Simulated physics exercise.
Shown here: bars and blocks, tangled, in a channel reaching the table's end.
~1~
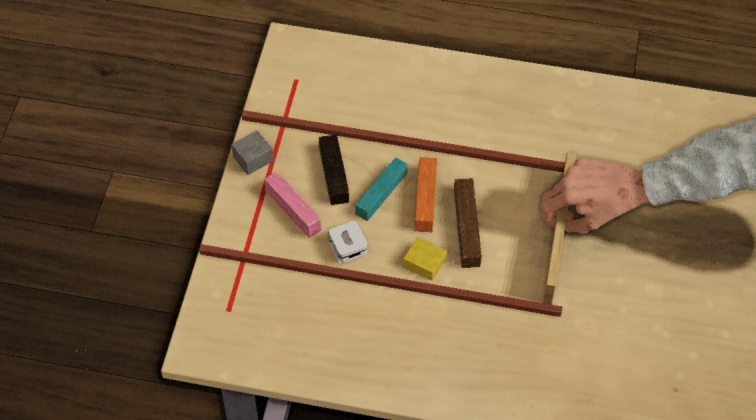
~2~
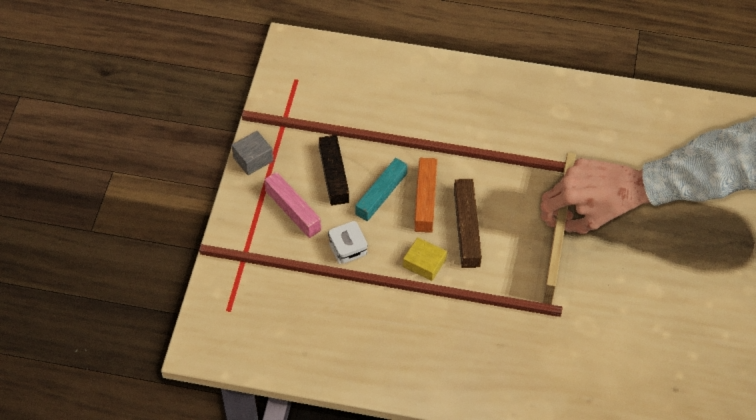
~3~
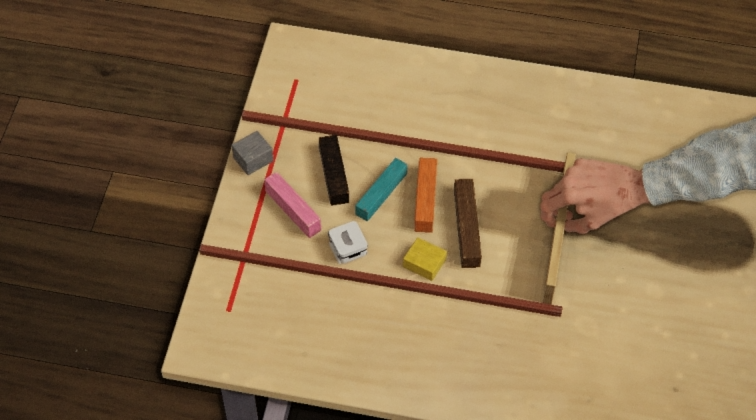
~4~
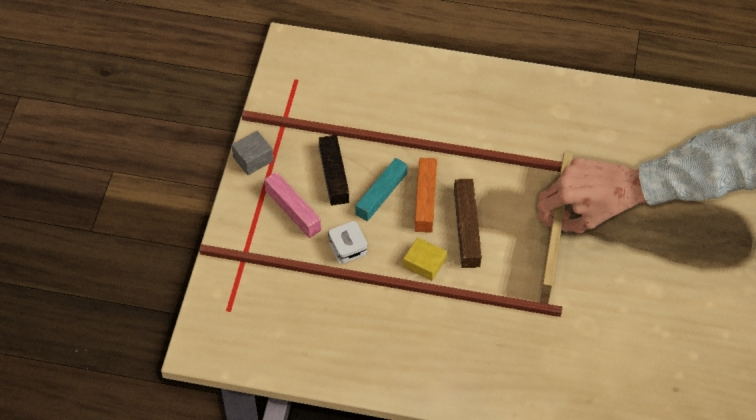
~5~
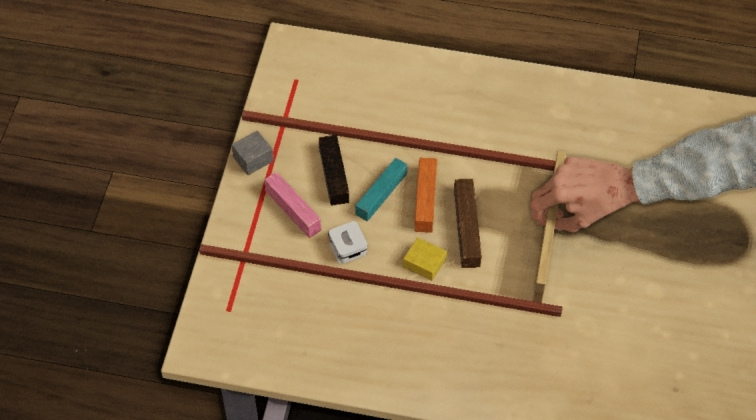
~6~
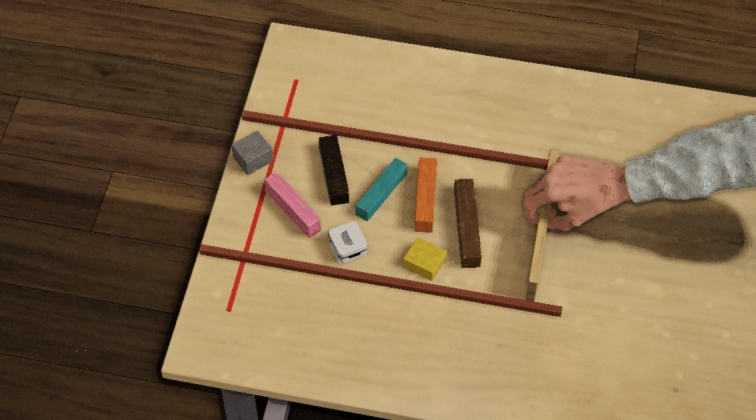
We see colored bars and blocks lying still between two rails on a wooden tabletop crossed by a red line, while a hand at the right holds an upright board and slides it slightly left toward them.
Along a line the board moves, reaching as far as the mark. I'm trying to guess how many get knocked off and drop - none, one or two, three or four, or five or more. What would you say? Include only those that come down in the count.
I would say three or four.
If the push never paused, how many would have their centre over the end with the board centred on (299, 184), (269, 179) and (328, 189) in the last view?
The numbers past the end are 1, 4 and 0.
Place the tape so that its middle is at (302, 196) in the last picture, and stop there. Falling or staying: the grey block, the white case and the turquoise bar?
Observed: Grey block toppled; white case not toppled; turquoise bar not toppled.
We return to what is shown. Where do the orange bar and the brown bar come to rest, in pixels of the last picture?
Middles: Around (243, 162) and around (254, 186).
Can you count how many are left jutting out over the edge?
Answer: 2.
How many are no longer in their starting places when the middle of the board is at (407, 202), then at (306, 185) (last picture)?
Tally: 5; 8.
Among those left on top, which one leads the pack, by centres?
That would be the turquoise bar.
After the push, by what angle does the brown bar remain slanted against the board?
It sits some 0° out of line.
Soon after, none off yet; grey block at rest near (253, 153); pink bar at rest near (293, 205); black bar at rest near (334, 170).
At rest, the number that fall off is three or four; fallen, white case, black bar, pink bar and grey block.
